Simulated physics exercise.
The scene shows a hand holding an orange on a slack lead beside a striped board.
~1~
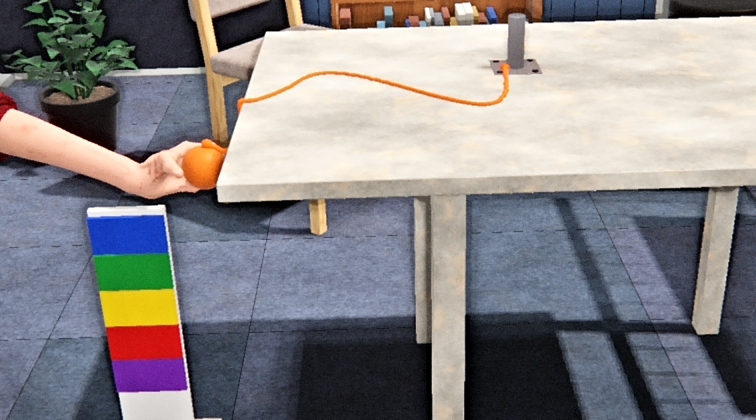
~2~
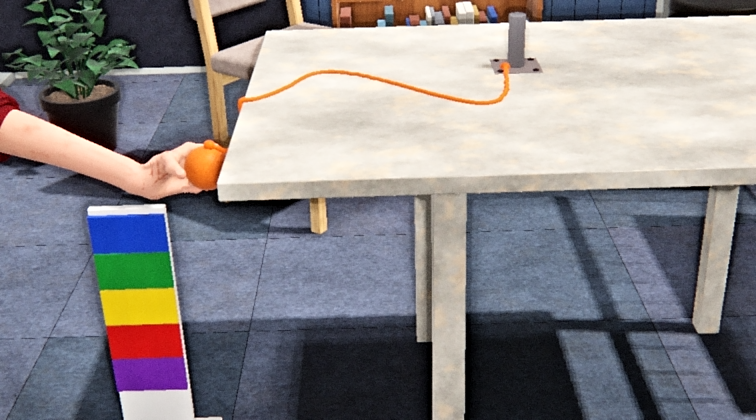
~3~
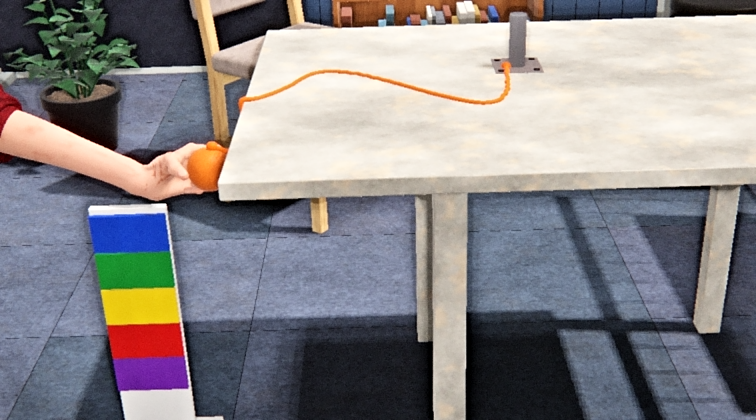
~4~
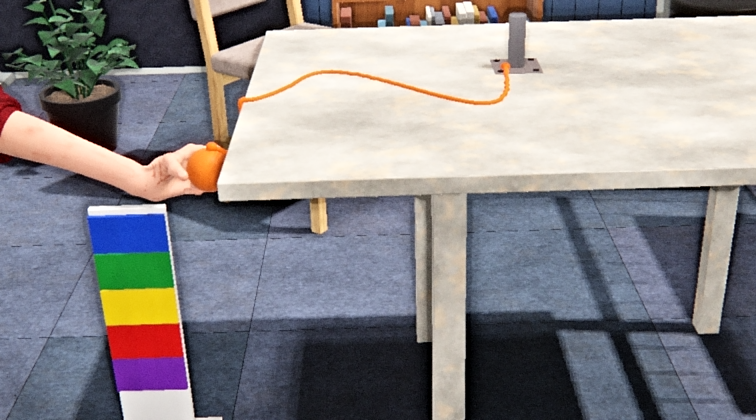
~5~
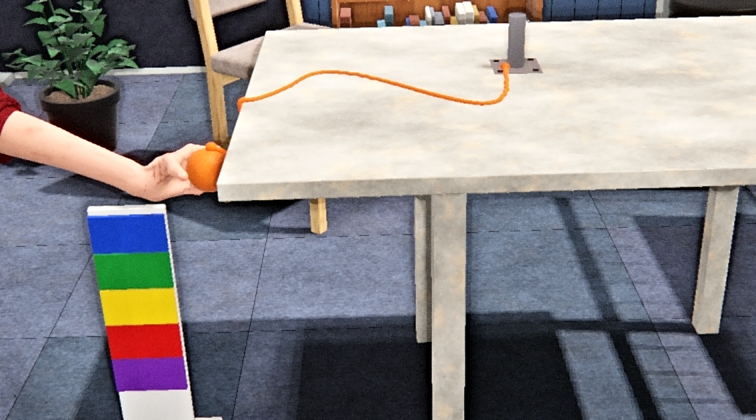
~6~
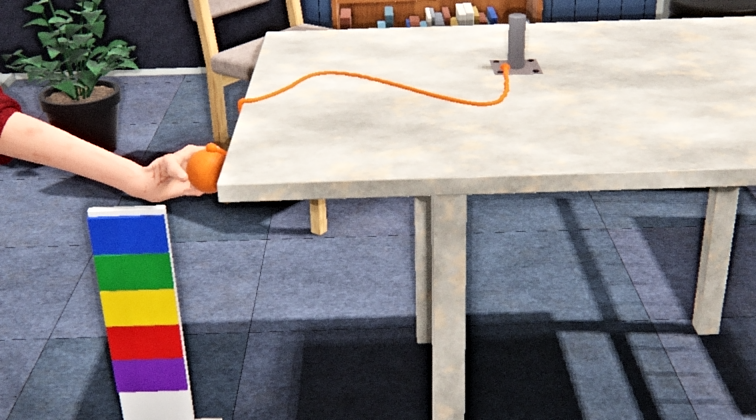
At the left edge of a pale stone-like table, a hand held an orange ball attached to a slack orange cord above a board with coloured stripes, and it stayed almost completely still throughout.
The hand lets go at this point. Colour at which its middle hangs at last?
The red one.
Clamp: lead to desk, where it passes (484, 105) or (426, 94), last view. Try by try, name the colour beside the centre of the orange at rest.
Results, in sequence: Green / green.
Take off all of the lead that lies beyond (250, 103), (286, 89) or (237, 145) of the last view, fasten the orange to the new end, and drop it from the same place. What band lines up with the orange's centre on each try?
Green; blue; yellow.
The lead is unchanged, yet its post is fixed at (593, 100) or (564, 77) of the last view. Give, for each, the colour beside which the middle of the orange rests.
In turn, yellow and then yellow.
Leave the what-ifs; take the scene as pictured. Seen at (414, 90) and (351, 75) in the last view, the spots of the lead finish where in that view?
You'll find the first mark at (313, 93) and the second mark at (243, 119).
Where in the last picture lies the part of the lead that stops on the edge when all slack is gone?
(362, 77).
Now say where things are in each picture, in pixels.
Orange (204, 167); blue (128, 236); green (133, 273); yellow (139, 309); red (144, 344); purple (150, 377), in the first frame.
Orange (207, 168); lead through (507, 80) (472, 103) (398, 85) (327, 72) (263, 97), in the second frame.
Orange (209, 169), in the third frame.
Orange (209, 169); lead through (507, 81) (472, 103) (399, 85) (327, 72) (263, 97), in the fourth frame.
Orange (209, 170), in the fifth frame.
Orange (209, 170); lead through (507, 82) (472, 104) (398, 86) (327, 73) (263, 98), in the sixth frame.
Early on, orange near (234, 303); level with yellow.
Midway, orange near (292, 326); level with red.
Near the end, orange near (249, 333); level with red.
Finally, orange near (266, 332); level with red. The red one.
